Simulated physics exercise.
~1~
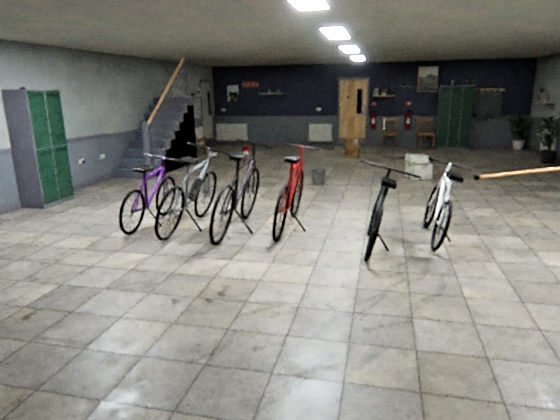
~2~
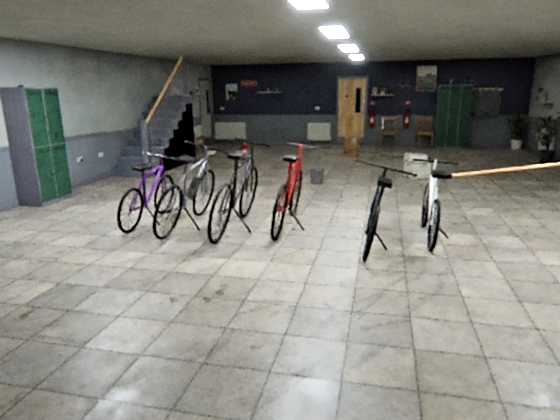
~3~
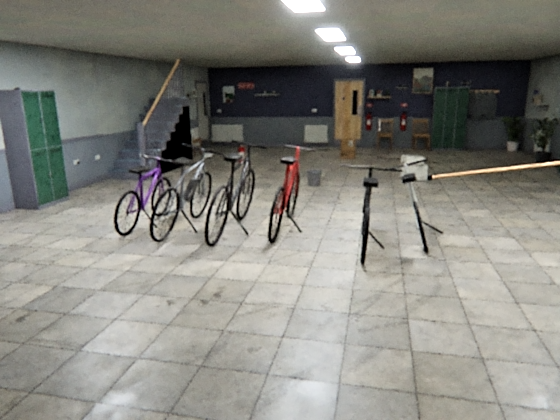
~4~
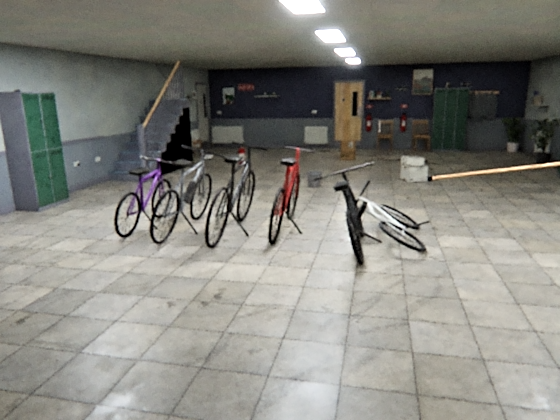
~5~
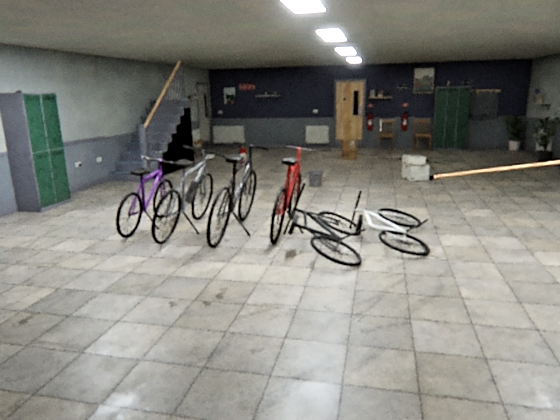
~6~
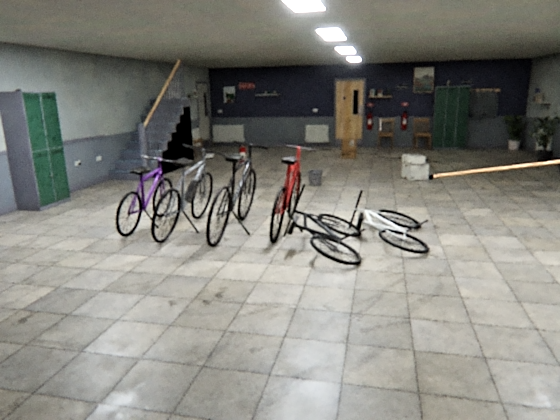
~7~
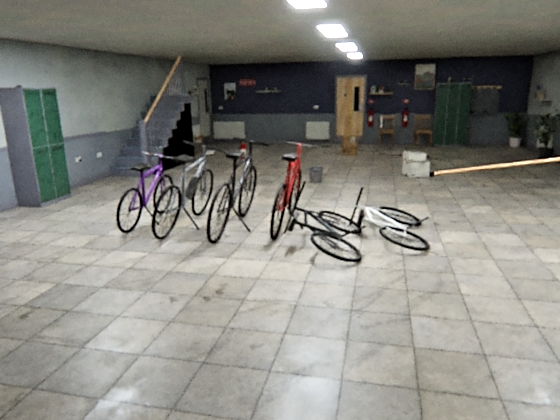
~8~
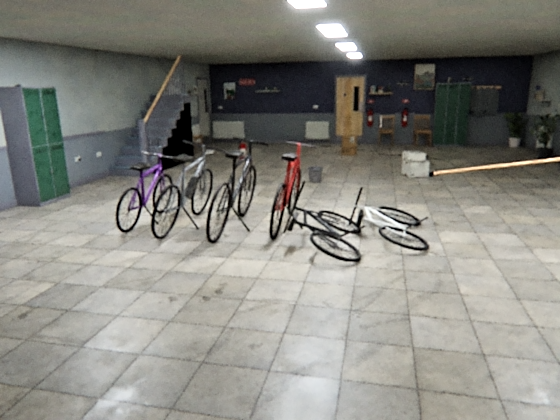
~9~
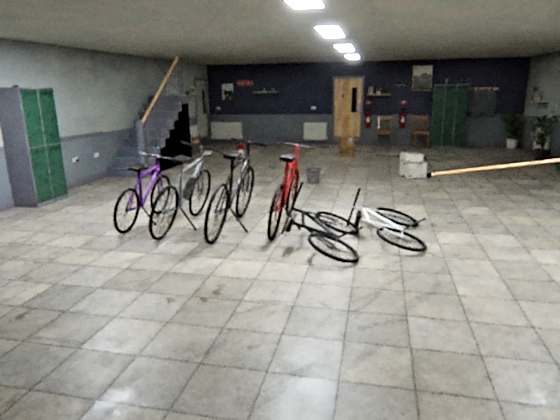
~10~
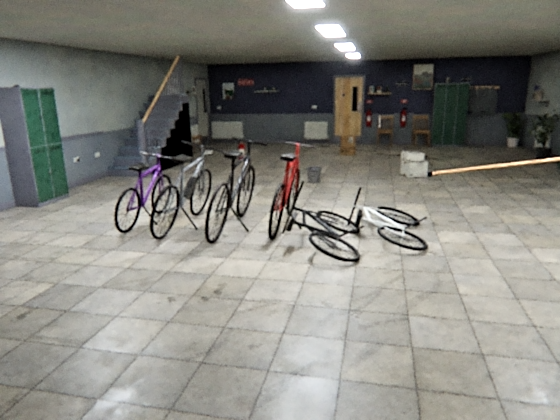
To begin with, six bicycles stand in a loose row on the tiled floor of a large basement-like room, with a purple one at the left and a red one near the middle. A long wooden pole reaches in from the right and moves left against the white bicycle at the end of the row. The white bicycle tips leftward into its dark neighbour, and the pole stops. The dark bicycle then leans over as well, and both drop to the floor. They settle flat beside the red bicycle, while it and the other three remain upright.
